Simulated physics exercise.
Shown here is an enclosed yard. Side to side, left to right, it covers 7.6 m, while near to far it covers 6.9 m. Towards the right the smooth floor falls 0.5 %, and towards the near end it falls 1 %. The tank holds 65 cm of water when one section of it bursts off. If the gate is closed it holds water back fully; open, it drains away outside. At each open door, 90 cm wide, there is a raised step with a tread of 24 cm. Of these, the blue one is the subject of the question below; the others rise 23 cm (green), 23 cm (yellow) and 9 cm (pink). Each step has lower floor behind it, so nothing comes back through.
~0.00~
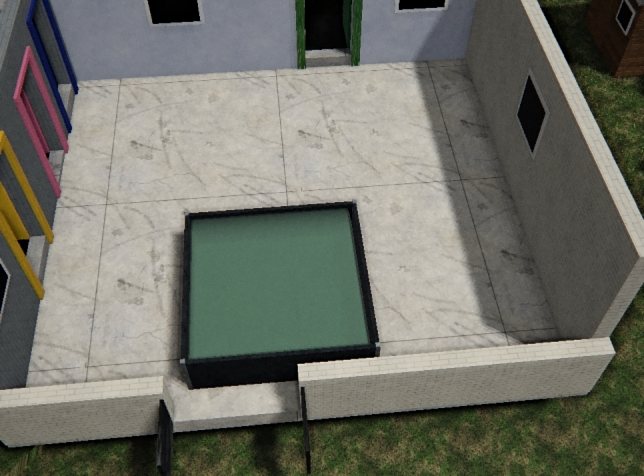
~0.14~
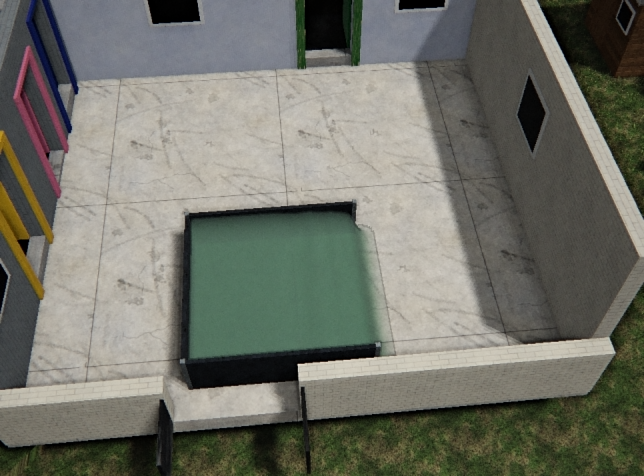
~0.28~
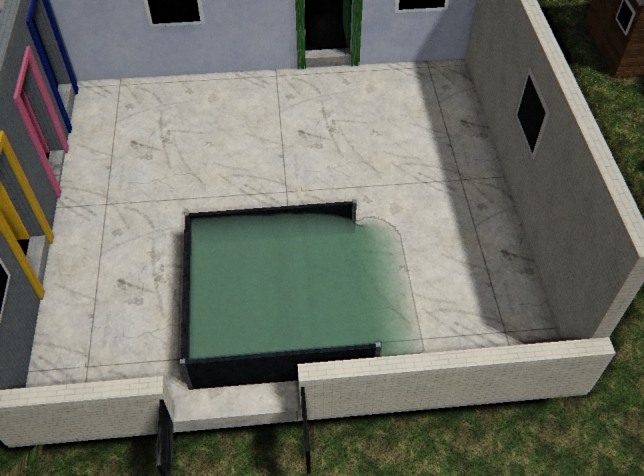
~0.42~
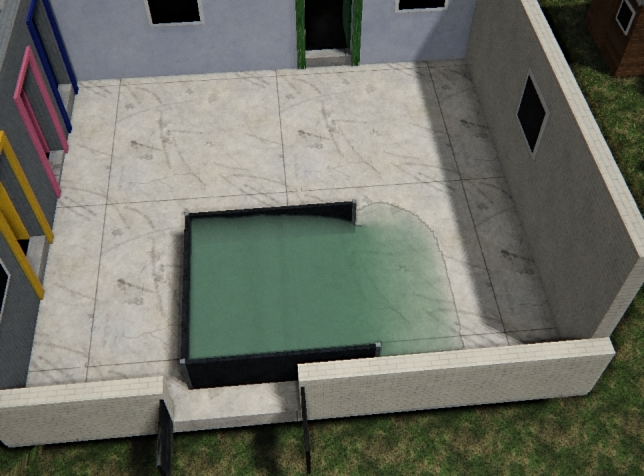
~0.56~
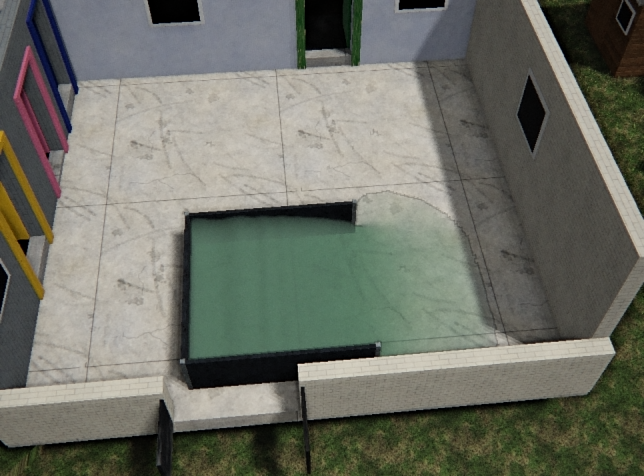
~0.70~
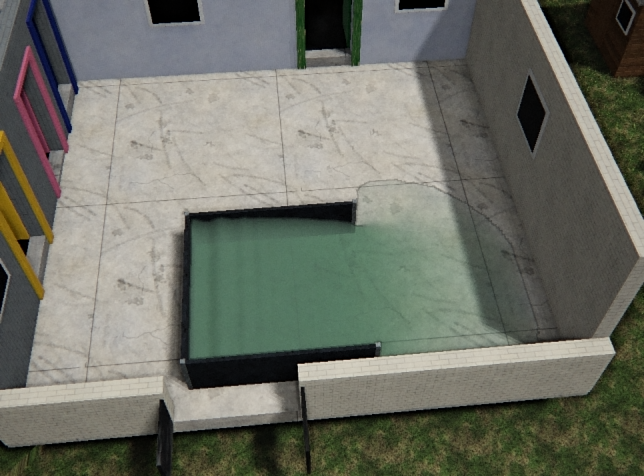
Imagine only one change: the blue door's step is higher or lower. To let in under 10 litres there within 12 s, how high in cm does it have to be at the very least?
At least roughly 14.5 cm.
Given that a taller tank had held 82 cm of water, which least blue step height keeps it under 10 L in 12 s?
It would take a step of about 20 cm.
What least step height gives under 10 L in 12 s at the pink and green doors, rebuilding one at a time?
About 8.5 cm at pink and about 13.5 cm at green.
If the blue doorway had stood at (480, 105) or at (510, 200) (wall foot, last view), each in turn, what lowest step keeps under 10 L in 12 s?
Minimums: About 15 cm and 27 cm.
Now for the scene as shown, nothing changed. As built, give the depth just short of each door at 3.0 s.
At the green door the depth is 0 cm, at yellow 0 cm, at blue 0 cm and at pink 0 cm.
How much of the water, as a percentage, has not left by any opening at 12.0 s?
What remains is some 96 per cent of the water.
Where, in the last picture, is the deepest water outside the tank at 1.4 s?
Around (558, 371).
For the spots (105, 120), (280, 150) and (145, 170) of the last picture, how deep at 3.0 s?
Close to 0, 0 and 0 cm, one after the other.
After 1.4 s water covers 25 % of the floor, deepest (52 cm) near (558, 371); it has not reached the blue door.
After 3.0 s water covers 30 % of the floor, deepest (40 cm) near (558, 371); it has not reached the blue door.
After 12.0 s water covers 100 % of the floor, deepest (18 cm) near (558, 371); 6 cm at the blue door, 0 litres in over its 27 cm step.
At the blue door as built, the water arrived by 6.1 s and peaked near 17 cm at 7.0 s.
Run again over the same 12 s with other heights there, 23 litres in over 12.5 cm, 2 litres over 16.5 cm. The limit of 10 litres is kept from about 14.5 cm up.
